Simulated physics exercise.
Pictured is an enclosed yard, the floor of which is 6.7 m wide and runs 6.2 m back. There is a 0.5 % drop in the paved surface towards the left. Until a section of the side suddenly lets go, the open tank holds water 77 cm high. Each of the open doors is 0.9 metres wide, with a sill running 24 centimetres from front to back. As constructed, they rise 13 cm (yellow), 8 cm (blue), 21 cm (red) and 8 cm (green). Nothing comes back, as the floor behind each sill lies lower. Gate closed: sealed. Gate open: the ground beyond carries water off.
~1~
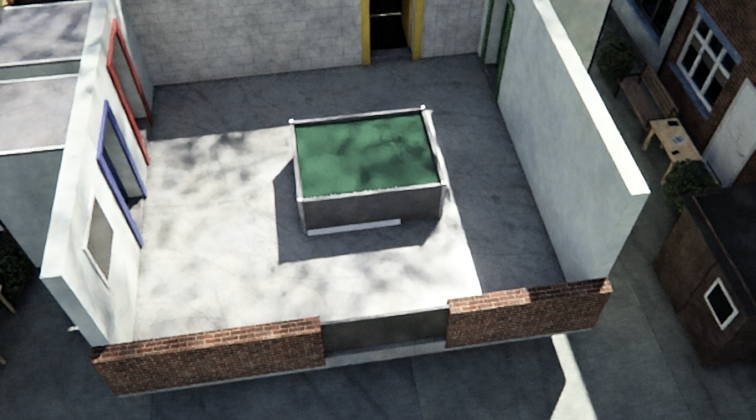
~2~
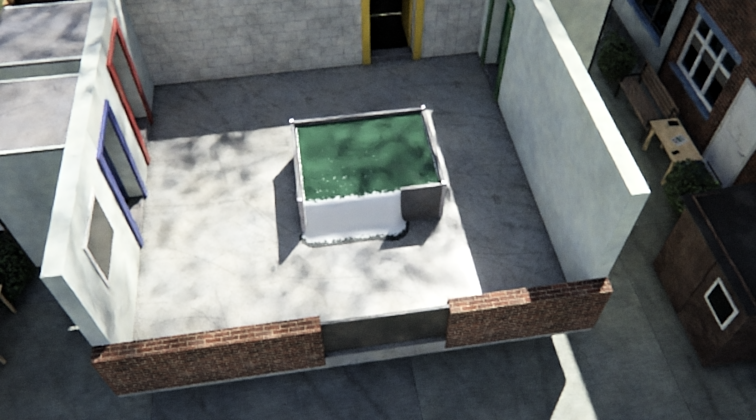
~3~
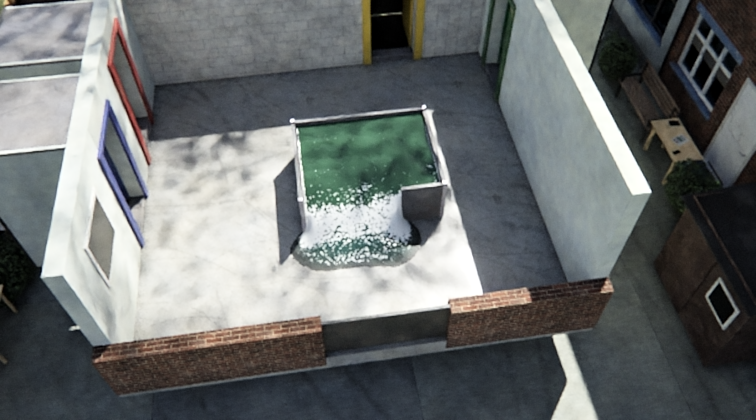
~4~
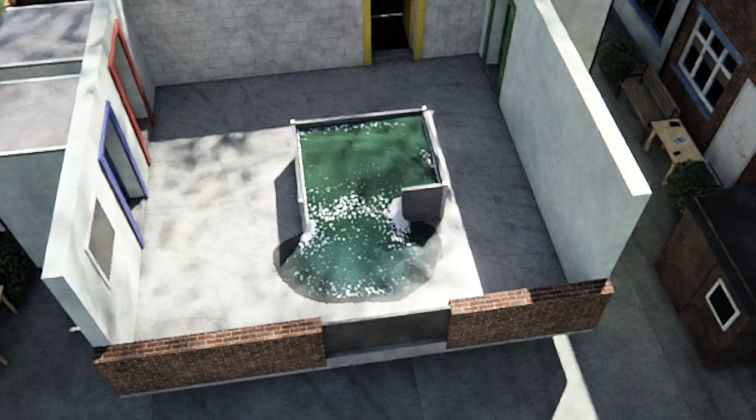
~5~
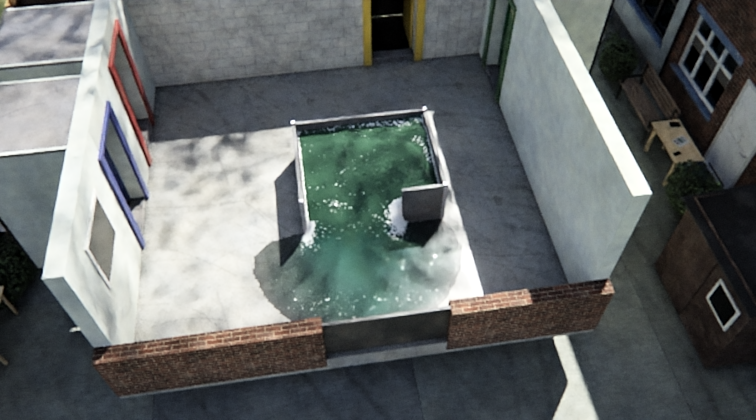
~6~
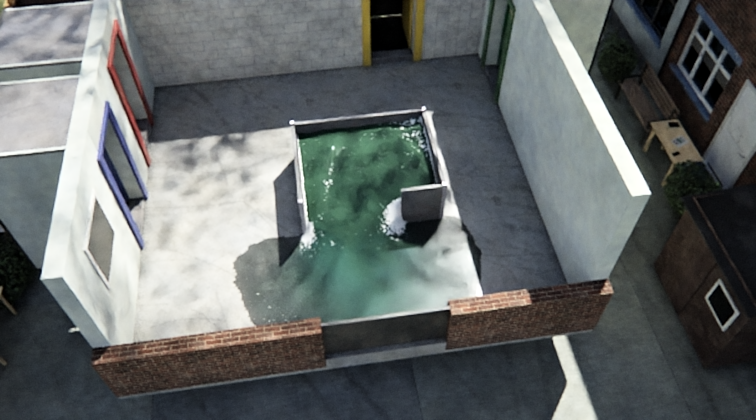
In a walled yard, green water pours from an open tank and spreads across the pale floor.
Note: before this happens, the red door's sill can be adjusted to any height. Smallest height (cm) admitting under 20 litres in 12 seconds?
Roughly 7.5 cm.
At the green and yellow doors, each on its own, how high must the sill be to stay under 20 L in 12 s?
About 8.5 cm at green and 9.0 cm at yellow.
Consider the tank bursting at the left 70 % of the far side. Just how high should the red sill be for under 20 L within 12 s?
It needs to be about 16 cm high.
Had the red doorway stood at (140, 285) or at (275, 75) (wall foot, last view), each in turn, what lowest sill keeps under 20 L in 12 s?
First place around 19 cm, second around 9.0 cm.
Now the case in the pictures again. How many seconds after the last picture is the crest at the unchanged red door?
The level tops out near 10.0 seconds.
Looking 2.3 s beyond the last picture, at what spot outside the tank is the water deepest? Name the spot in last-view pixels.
(132, 372).
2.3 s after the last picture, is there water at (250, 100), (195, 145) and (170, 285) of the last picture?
First bone-dry, second bone-dry, third wet through.
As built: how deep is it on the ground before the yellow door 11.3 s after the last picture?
The depth there is around 10.0 cm.
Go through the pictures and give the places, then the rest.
In the first picture, still water, 77 cm deep, in the open tank at (365, 155); the red door at (133, 102) is dry.
In the second picture, water pours out at (353, 214) and has run 0.3 m, to (391, 237); about 9 cm deep outside, 77 cm at the back.
In the third picture, the gap is at (353, 216), the front 0.8 m out at (382, 263); the back of the open tank holds 76 cm.
In the fourth picture, water pours out at (354, 218) and has run 1.4 m, to (373, 298); about 11 cm deep outside, 70 cm at the back.
In the fifth picture, water pours out at (354, 219) and has run 2.0 m, to a hidden place; about 8 cm deep outside, 66 cm at the back.
In the sixth picture, the front is at a hidden place, 2.1 m from the gap at (353, 219); 6.3 m2 of floor is wet, 66 cm left at the back; the red door at (134, 103), 4.3 m from the gap, is still 3.4 m from the nearest water.
Then, 0.7 s after the last picture water covers 20 % of the floor, deepest (50 cm) near (367, 338); it has not reached the red door.
Then, 2.3 s after the last picture water covers 45 % of the floor, deepest (38 cm) near (132, 372); it has not reached the red door.
Then, 11.3 s after the last picture water covers 100 % of the floor, deepest (14 cm) near (153, 120); 13 cm at the red door, 0 litres in over its 21 cm sill.
At the red door as built, the water peaked near 14 cm, 10.1 s after the last picture.
With a sill of 7 cm, 24 litres would have come in within the 12 s; with 9.5 cm, 8 litres. So under 20 litres takes about 7.5 cm.
